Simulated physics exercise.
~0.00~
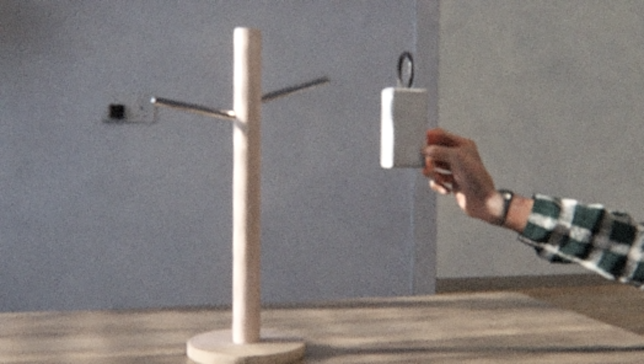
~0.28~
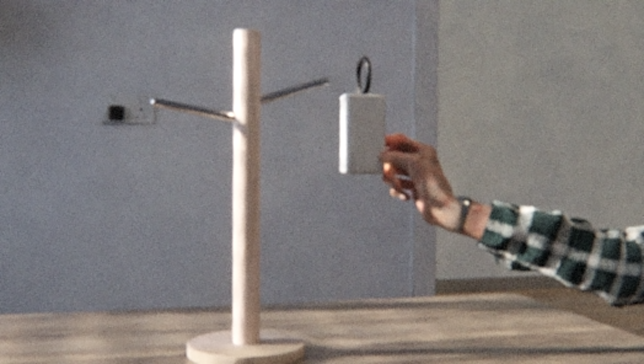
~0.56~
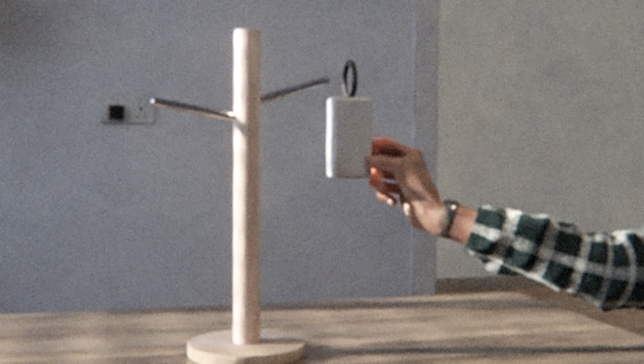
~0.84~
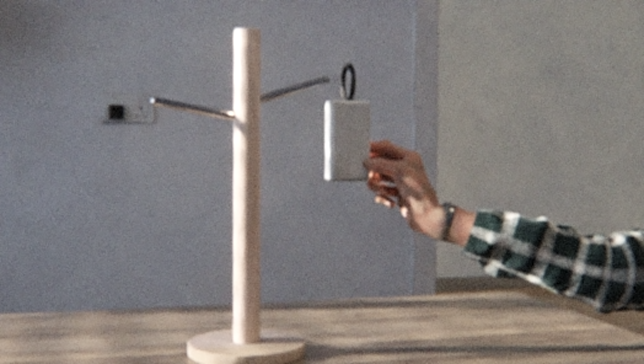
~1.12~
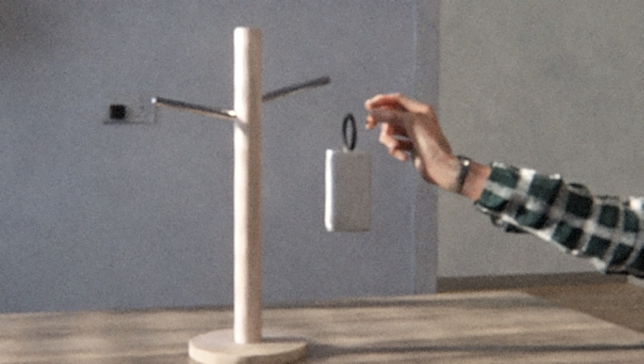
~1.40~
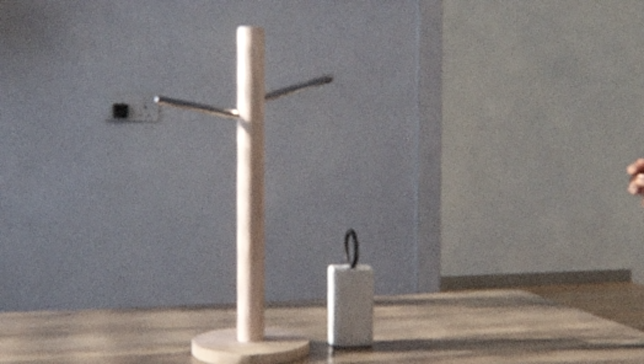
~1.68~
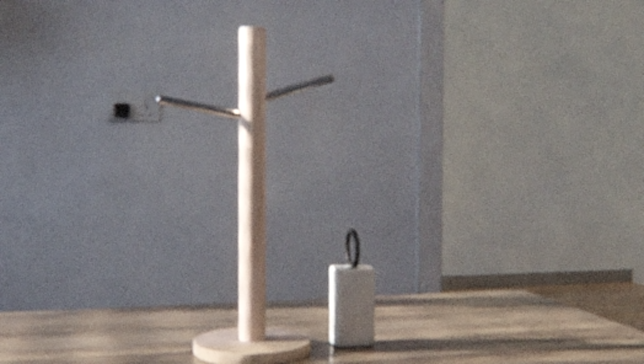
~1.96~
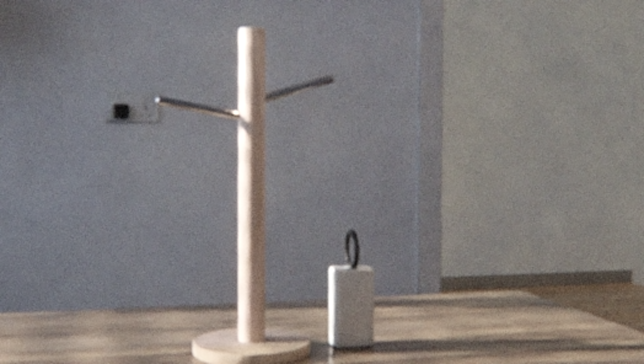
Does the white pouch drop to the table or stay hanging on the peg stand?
The white pouch drops to the table. It ends up standing there beside the base of the peg stand.
